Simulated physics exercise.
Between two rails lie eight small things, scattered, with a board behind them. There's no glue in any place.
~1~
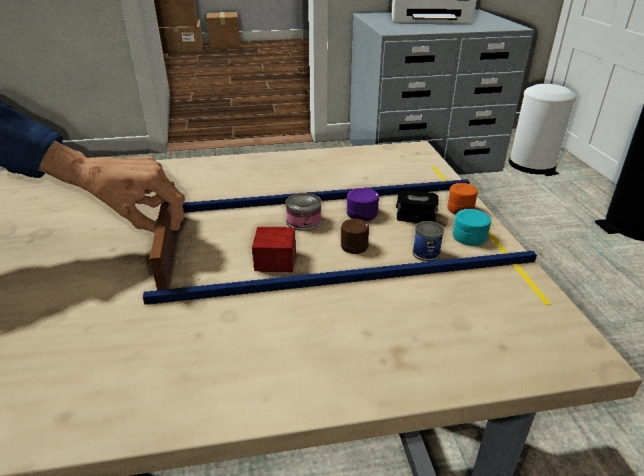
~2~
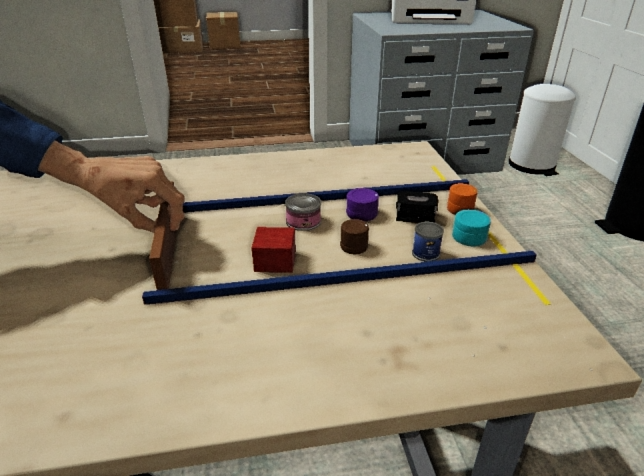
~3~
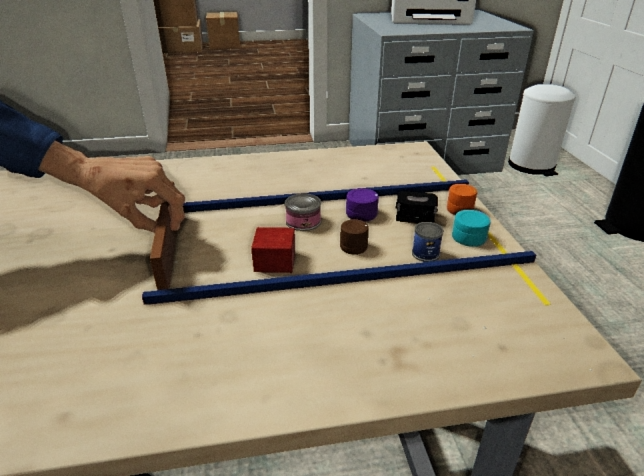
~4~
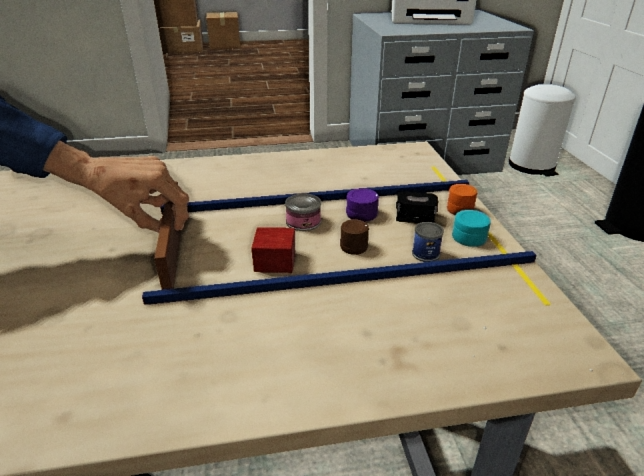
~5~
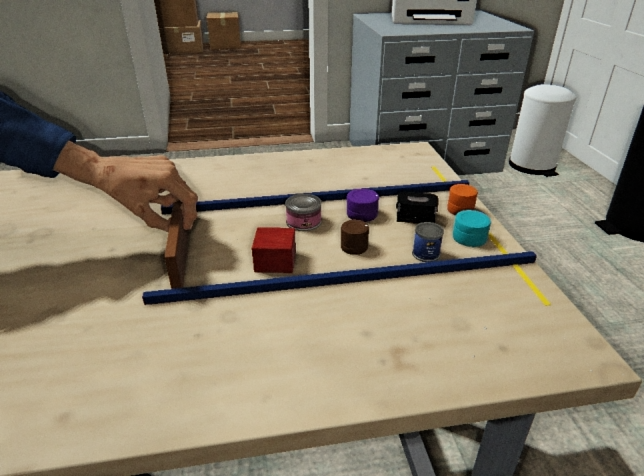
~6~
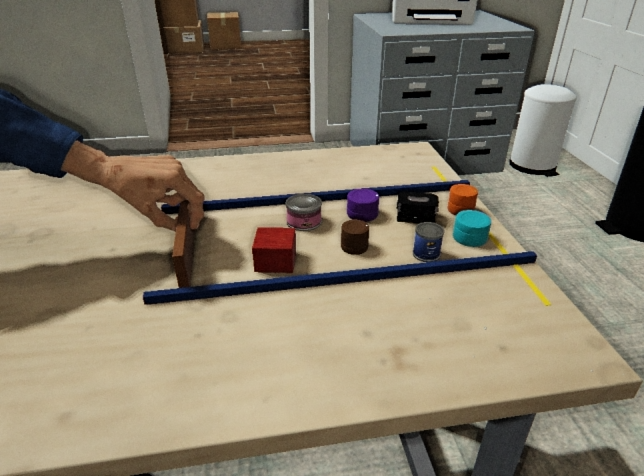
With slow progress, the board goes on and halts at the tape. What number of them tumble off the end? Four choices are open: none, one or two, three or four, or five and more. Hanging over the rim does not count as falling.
The push is going to knock five or more off the table.
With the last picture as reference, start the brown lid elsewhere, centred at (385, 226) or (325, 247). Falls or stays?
Well, place by place the object keeps its place and then does not stay.
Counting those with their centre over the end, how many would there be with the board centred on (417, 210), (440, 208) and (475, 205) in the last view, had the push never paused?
The counts are 0, 1 and 5, in that order.
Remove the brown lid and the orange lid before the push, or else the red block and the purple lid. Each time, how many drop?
Counts - first: 3, second: 3.
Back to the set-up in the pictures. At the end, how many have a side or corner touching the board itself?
My count gives 3.
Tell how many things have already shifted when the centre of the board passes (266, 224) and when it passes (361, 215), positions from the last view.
At first I count 1, and then 5.
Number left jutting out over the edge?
It totals 3.
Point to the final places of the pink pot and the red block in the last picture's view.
Pink pot at (489, 202), red block at (511, 225).
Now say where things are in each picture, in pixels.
In the first picture, orange lid (462, 199); turquoise lid (472, 228); black case (417, 207); board (167, 233); tape (478, 221).
In the second picture, turquoise lid (471, 228); blue tin (428, 242).
In the third picture, black case (416, 208); purple lid (362, 205).
In the fourth picture, orange lid (462, 200); brown lid (354, 237).
In the fifth picture, turquoise lid (471, 228); pink pot (304, 212).
In the sixth picture, orange lid (463, 200); turquoise lid (472, 228); black case (417, 208); board (186, 231); tape (479, 221).
Early on, none off yet; orange lid at rest near (463, 200); turquoise lid at rest near (472, 228); black case at rest near (417, 208).
A while later, none off yet; orange lid at rest near (463, 200); turquoise lid at rest near (472, 228); black case travelled a little near (430, 208).
Further along, none off yet; orange lid travelled a little near (473, 197); turquoise lid travelled about its own width near (517, 229); black case travelled about its own width near (476, 212).
Finally, the number that fall off is five or more; lost, brown lid, blue tin, black case, turquoise lid and orange lid.
